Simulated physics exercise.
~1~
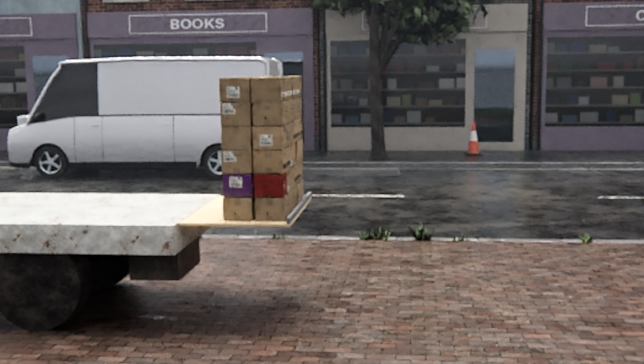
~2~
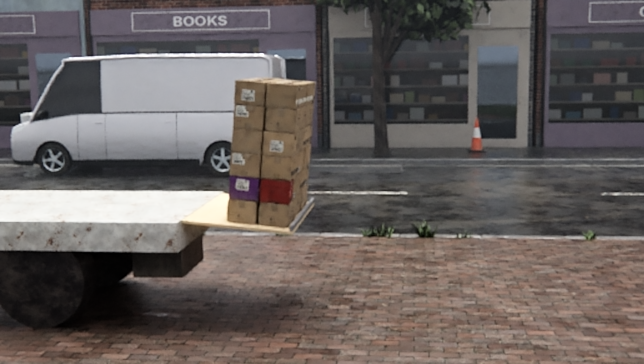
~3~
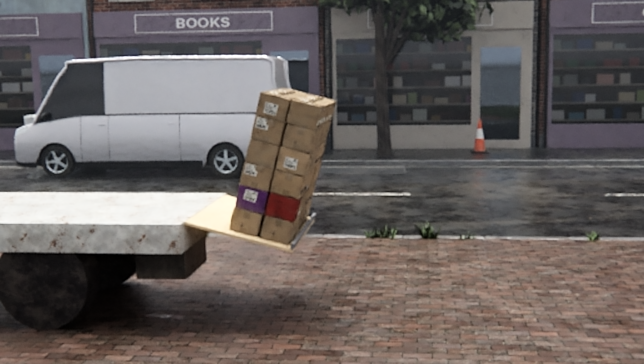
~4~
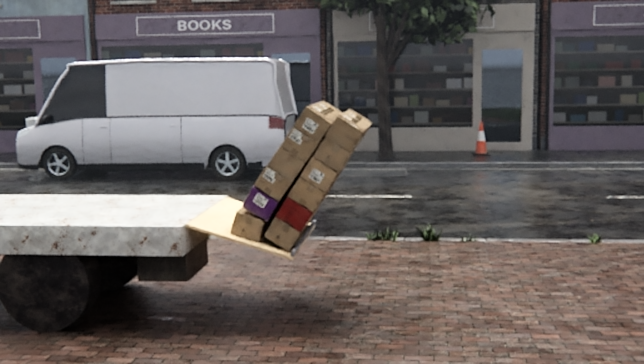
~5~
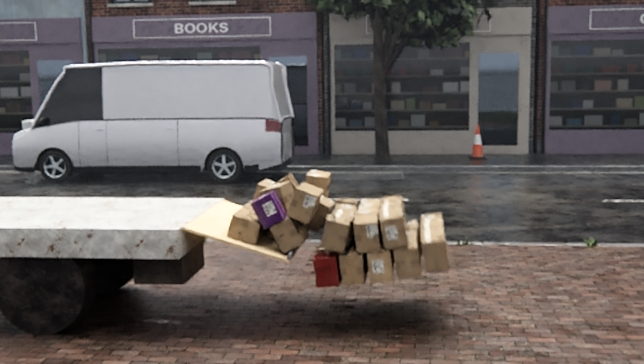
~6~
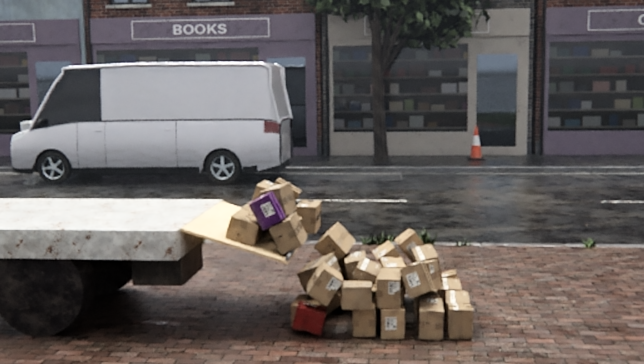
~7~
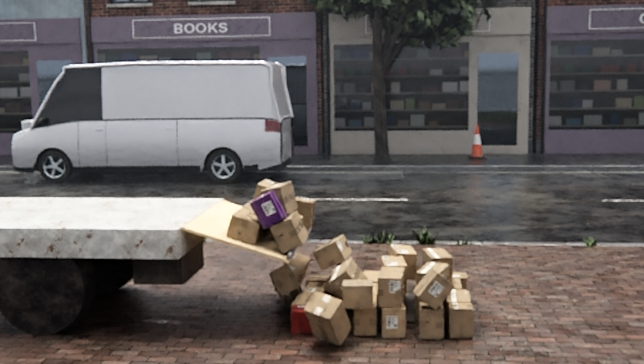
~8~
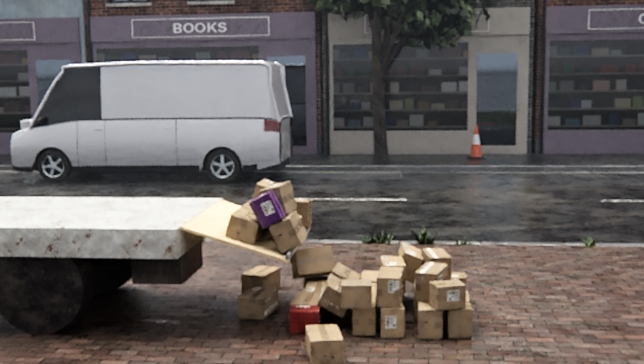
On a wet street seen from the side across a brick pavement, a pale flat-bed stands at left, with a white van and a shop marked "BOOKS" behind it. A tall block of brown cardboard parcels, with one purple and one red near the bottom, sits on a wooden flap at its rear. The flap tilts down to the right, and the stack leans with it, then topples and breaks apart. Most parcels tumble onto the bricks, the red one among them, and a few more slip off afterwards. At the end the purple parcel rests with a small cluster still on the sloping flap.
